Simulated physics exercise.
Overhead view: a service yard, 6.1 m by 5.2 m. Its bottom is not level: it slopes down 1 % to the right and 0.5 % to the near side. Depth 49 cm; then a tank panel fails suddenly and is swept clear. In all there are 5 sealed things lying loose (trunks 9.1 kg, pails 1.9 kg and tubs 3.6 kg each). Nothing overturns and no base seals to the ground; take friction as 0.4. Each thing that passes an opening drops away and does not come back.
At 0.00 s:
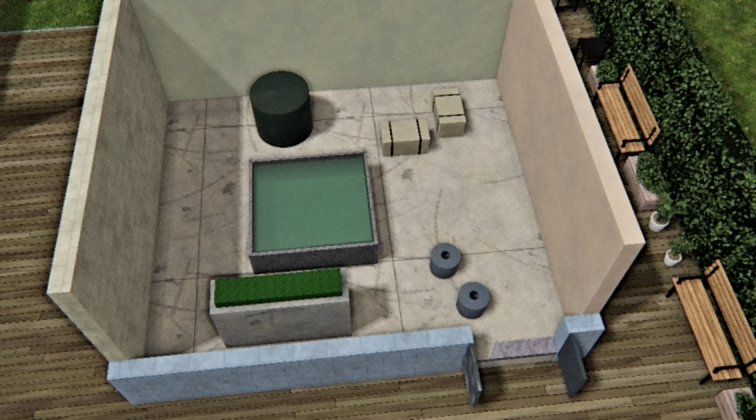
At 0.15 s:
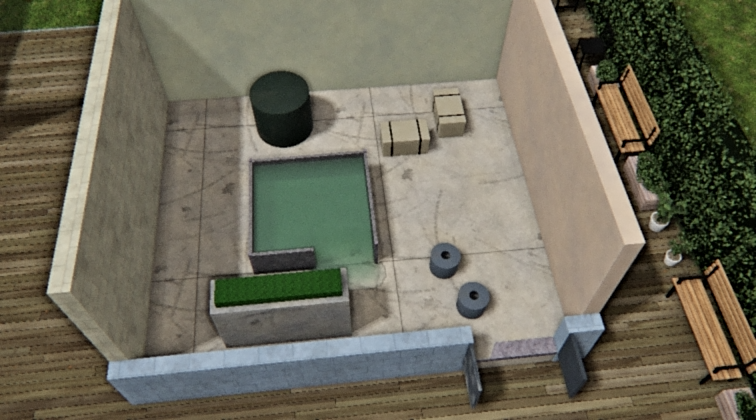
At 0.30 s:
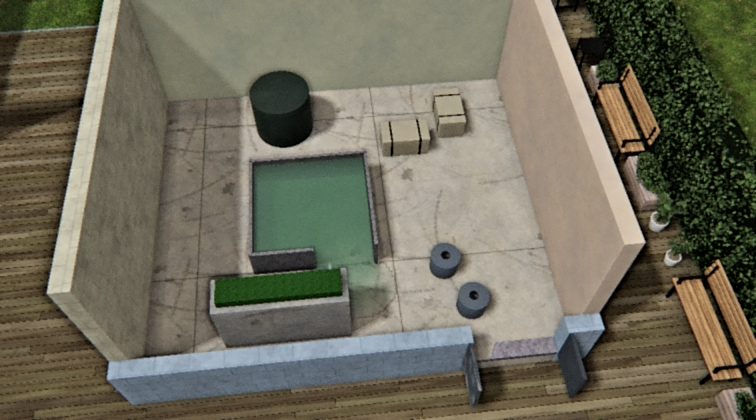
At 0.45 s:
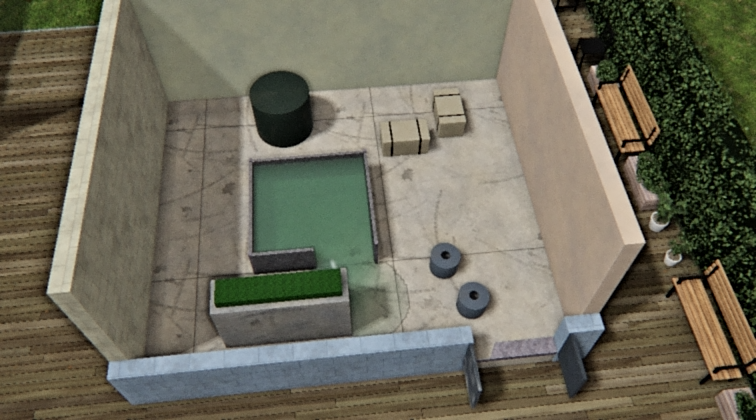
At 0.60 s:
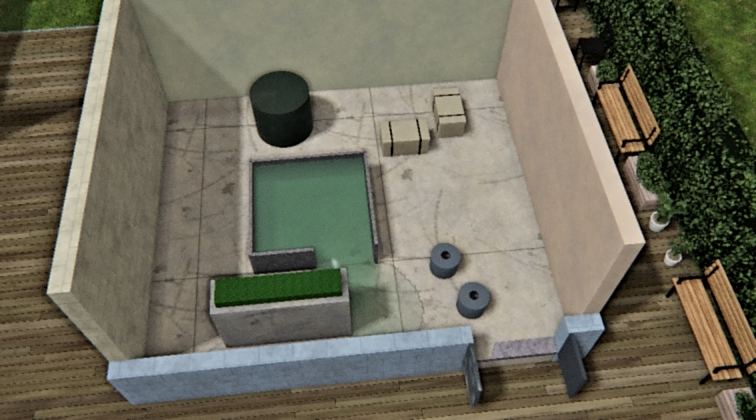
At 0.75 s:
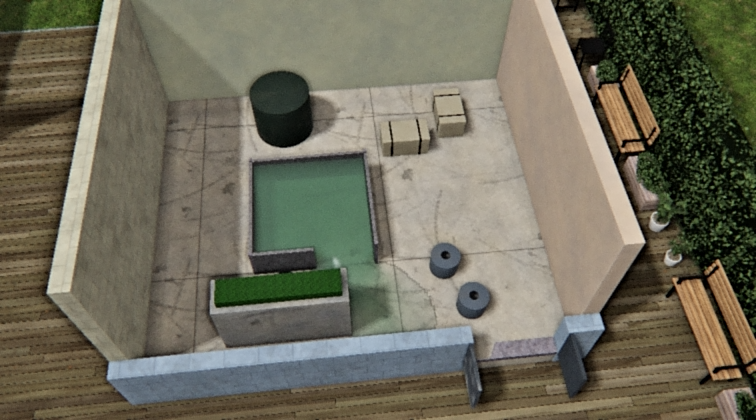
In this clip, seen from above, the near wall of a raised pool of green water opens at its right part in a walled yard, and water spreads across the paving beside the planter toward the near wall.
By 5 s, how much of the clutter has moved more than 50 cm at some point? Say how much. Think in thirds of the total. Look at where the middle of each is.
My answer: One to two thirds of the total.
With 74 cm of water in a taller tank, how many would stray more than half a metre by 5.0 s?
That would make 3 of them.
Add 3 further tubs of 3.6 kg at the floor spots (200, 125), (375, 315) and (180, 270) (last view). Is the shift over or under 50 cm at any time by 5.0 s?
First stays inside, second goes beyond, third goes beyond.
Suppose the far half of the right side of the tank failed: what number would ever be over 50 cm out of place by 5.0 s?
That would give 2.
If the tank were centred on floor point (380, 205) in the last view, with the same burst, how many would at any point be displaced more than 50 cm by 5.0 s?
In that case the number is 2.
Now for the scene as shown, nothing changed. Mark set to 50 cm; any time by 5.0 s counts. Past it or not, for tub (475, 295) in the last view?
Short answer, overshooting.
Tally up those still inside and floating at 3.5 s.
It comes to 2 of them.
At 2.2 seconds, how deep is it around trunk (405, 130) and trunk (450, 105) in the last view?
0 and 0 cm.
After 1.1 s 0 of 5 are over 50 cm from their spots; 1 afloat.
After 2.2 s 2 of 5 are over 50 cm from their spots; 1 afloat.
After 3.5 s 2 of 5 are over 50 cm from their spots; 2 afloat.
After 5.0 s 2 of 5 are over 50 cm from their spots, and 2 have been at some point; 1 afloat.
